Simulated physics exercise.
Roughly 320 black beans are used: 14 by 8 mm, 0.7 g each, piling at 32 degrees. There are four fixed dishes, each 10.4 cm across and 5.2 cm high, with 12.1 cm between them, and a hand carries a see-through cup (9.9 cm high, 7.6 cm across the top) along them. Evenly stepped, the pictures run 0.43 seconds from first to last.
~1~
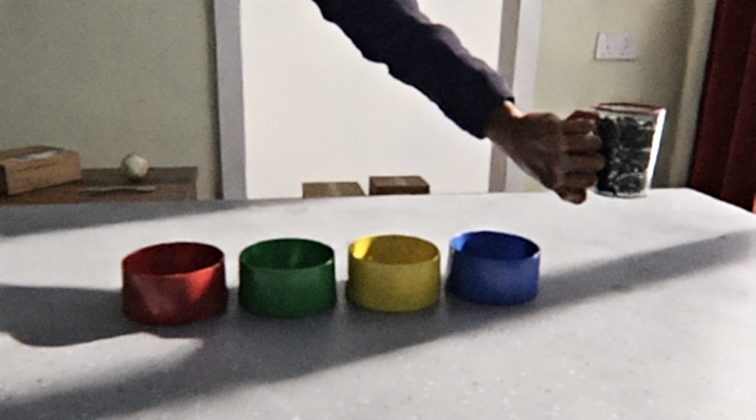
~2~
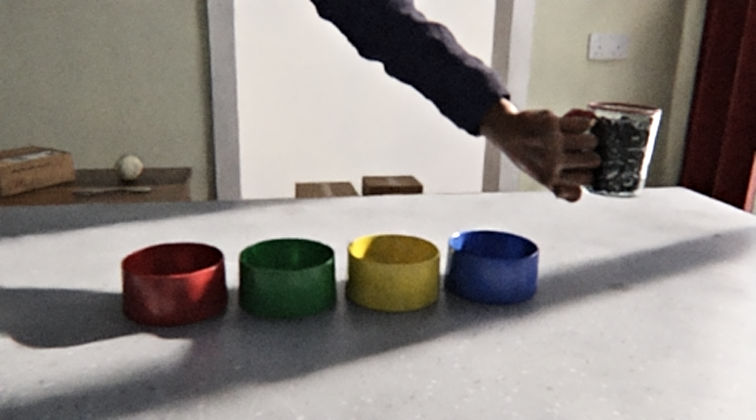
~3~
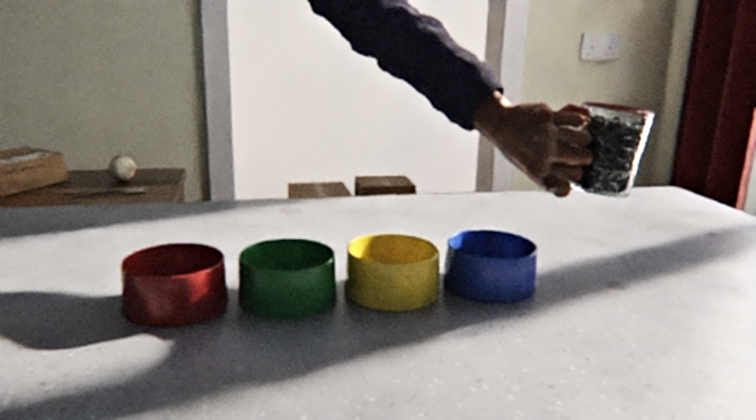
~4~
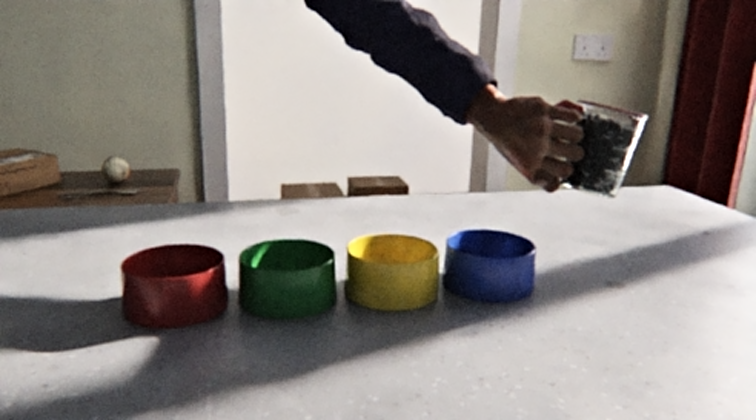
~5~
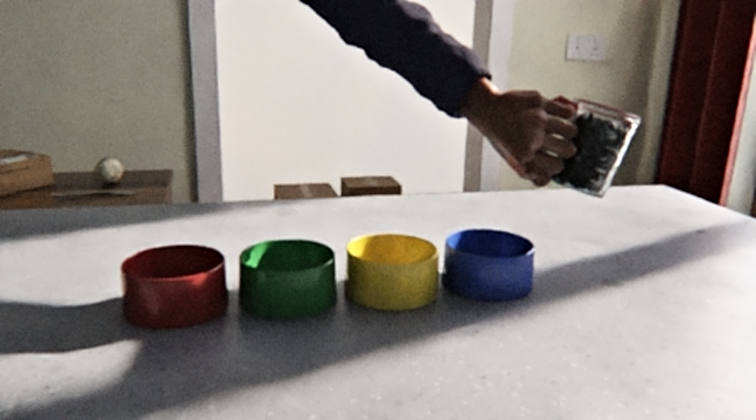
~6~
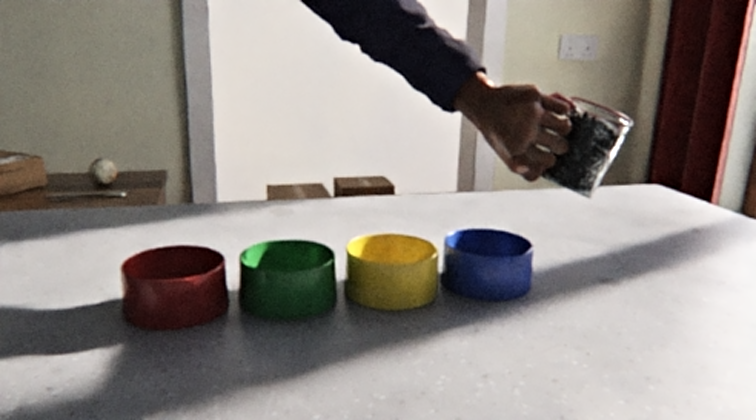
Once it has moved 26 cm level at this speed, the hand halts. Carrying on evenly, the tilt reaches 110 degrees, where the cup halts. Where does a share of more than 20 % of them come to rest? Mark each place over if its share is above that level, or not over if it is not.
Red: Not over, blue: Over, green: Not over, yellow: Not over, counter: Over.
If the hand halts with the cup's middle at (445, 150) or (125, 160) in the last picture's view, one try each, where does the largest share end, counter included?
I'd bet on blue for the first try and blue for the second.
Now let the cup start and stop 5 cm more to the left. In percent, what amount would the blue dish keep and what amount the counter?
The blue one would get 70 and the counter 10.
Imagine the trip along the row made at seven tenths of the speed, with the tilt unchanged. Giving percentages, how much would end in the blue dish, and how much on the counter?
In that case: Blue 20, and counter 90.
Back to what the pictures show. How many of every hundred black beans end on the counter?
Some 30 in a hundred.
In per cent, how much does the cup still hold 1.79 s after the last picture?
Around 25 percent.
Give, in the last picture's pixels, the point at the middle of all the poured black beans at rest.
Resting centre estimate: Around (493, 270).
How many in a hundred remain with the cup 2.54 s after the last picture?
My guess is near 0 per cent.
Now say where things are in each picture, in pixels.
The first picture shows cup at (622, 150), tilt 0 degrees, lip at (657, 108), moved 0.0 cm; middle of the pieces at (623, 154); blue dish at (494, 245); yellow dish at (394, 249); green dish at (287, 254); red dish at (174, 258).
The second picture shows cup at (617, 150), tilt 2 degrees, lip at (653, 109), moved 0.3 cm; middle of the pieces at (618, 153).
The third picture shows cup at (608, 149), tilt 7 degrees, lip at (646, 112), moved 1.1 cm; middle of the pieces at (609, 153).
The fourth picture shows cup at (599, 149), tilt 12 degrees, lip at (639, 115), moved 1.9 cm; middle of the pieces at (600, 153).
The fifth picture shows cup at (590, 149), tilt 17 degrees, lip at (632, 119), moved 2.7 cm; middle of the pieces at (591, 153).
The sixth picture shows cup at (582, 149), tilt 23 degrees, lip at (624, 123), moved 3.6 cm; middle of the pieces at (582, 153); blue dish at (488, 242); yellow dish at (392, 248); green dish at (288, 255); red dish at (174, 262).
Then, 1.07 s after the last picture, tilt 89 degrees; cup holds 90 %.
Then, 1.79 s after the last picture, tilt 110 degrees; cup holds 25 %, blue 50 %.
Then, 2.54 s after the last picture, tilt 110 degrees; cup holds 0 %, blue 70 %.
In the end, red 0 %, blue 70 %, green 0 %, yellow 0 %, counter 30 %.
